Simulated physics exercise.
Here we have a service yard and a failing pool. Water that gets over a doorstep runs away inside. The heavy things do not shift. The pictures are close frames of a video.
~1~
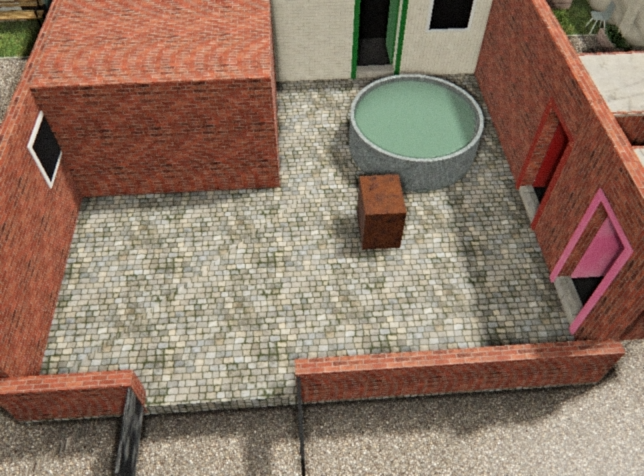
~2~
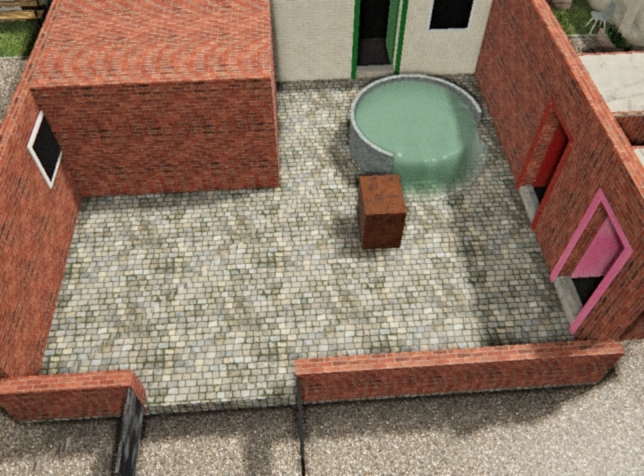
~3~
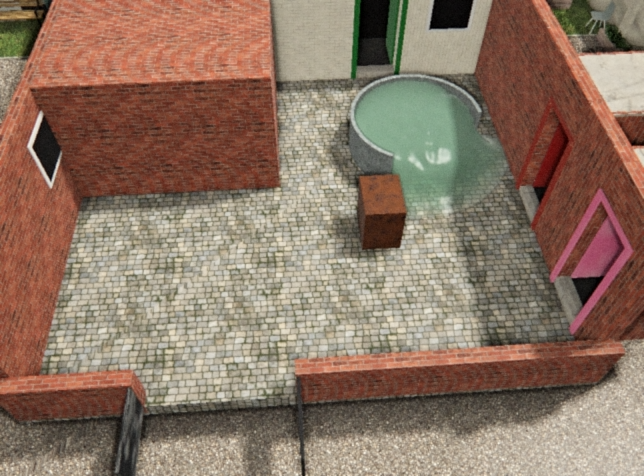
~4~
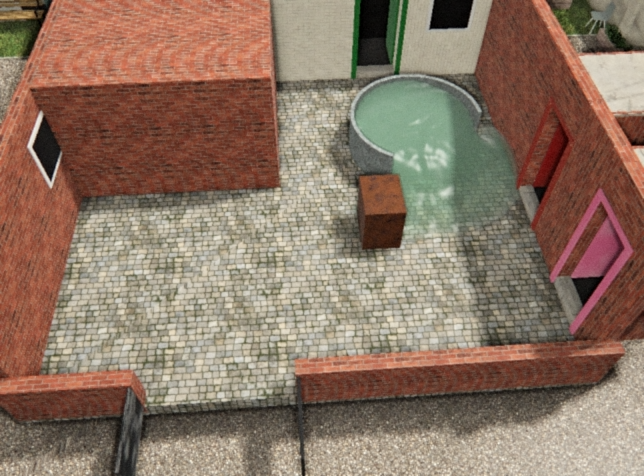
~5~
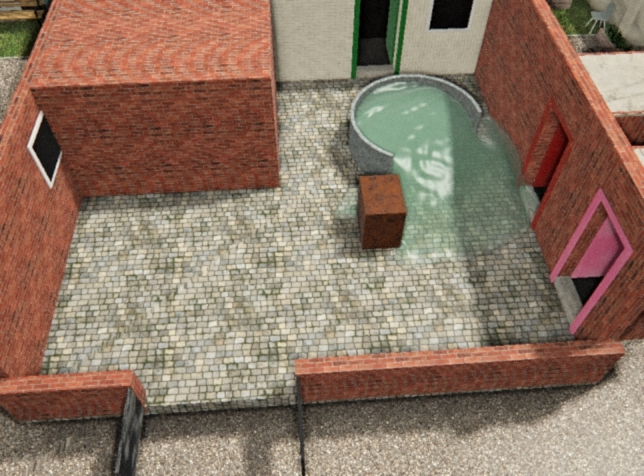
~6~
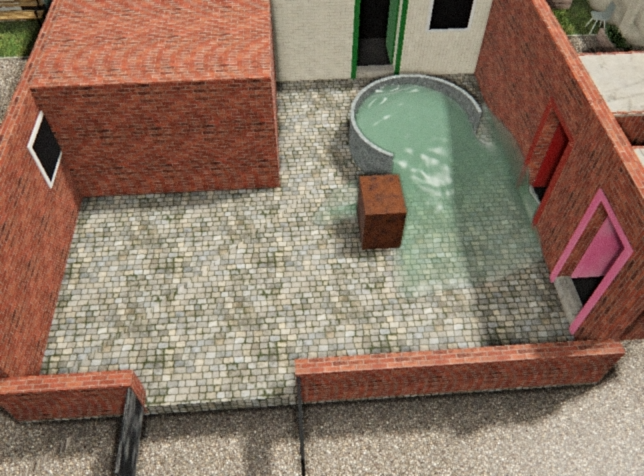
Greenish water burst out through the front of a round grey pool in a brick-walled yard, then spread across the cobbles, flowing around a rusty brown box and along the right-hand wall.
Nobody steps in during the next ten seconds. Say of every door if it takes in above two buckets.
The green door admits no more than that; the red door lets in a lot; the pink door lets in a lot.
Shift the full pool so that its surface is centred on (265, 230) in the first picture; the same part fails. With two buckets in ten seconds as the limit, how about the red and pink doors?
Red door keeps below it; pink door is over.
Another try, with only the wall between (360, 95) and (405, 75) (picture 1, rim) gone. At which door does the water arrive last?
That is the door marked pink.
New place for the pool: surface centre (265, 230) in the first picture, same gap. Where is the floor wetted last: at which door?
It is the green-painted one.
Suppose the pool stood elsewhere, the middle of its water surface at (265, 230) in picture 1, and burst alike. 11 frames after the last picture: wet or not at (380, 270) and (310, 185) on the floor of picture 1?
In turn: Awash, no water.
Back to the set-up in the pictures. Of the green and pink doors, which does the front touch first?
It is the pink one.
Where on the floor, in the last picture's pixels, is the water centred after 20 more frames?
Roughly at (440, 249).
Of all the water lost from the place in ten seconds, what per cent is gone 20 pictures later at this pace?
Some 40 per cent.
A moment on, water covers 35 % of the floor; the green door not reached, the red door over two buckets in, the pink door wet at the sill, nothing in.
Next, water covers 35 % of the floor; the green door not reached, the red door far over two buckets in, the pink door wet at the sill, nothing in.
Then, water covers 50 % of the floor; the green door wet at the sill, nothing in, the red door far over two buckets in, the pink door over two buckets in.
Later, water covers 95 % of the floor; the green door wet at the sill, nothing in, the red door far over two buckets in, the pink door far over two buckets in.
In the end, water covers 100 % of the floor; the green door wet at the sill, nothing in, the red door far over two buckets in, the pink door far over two buckets in.
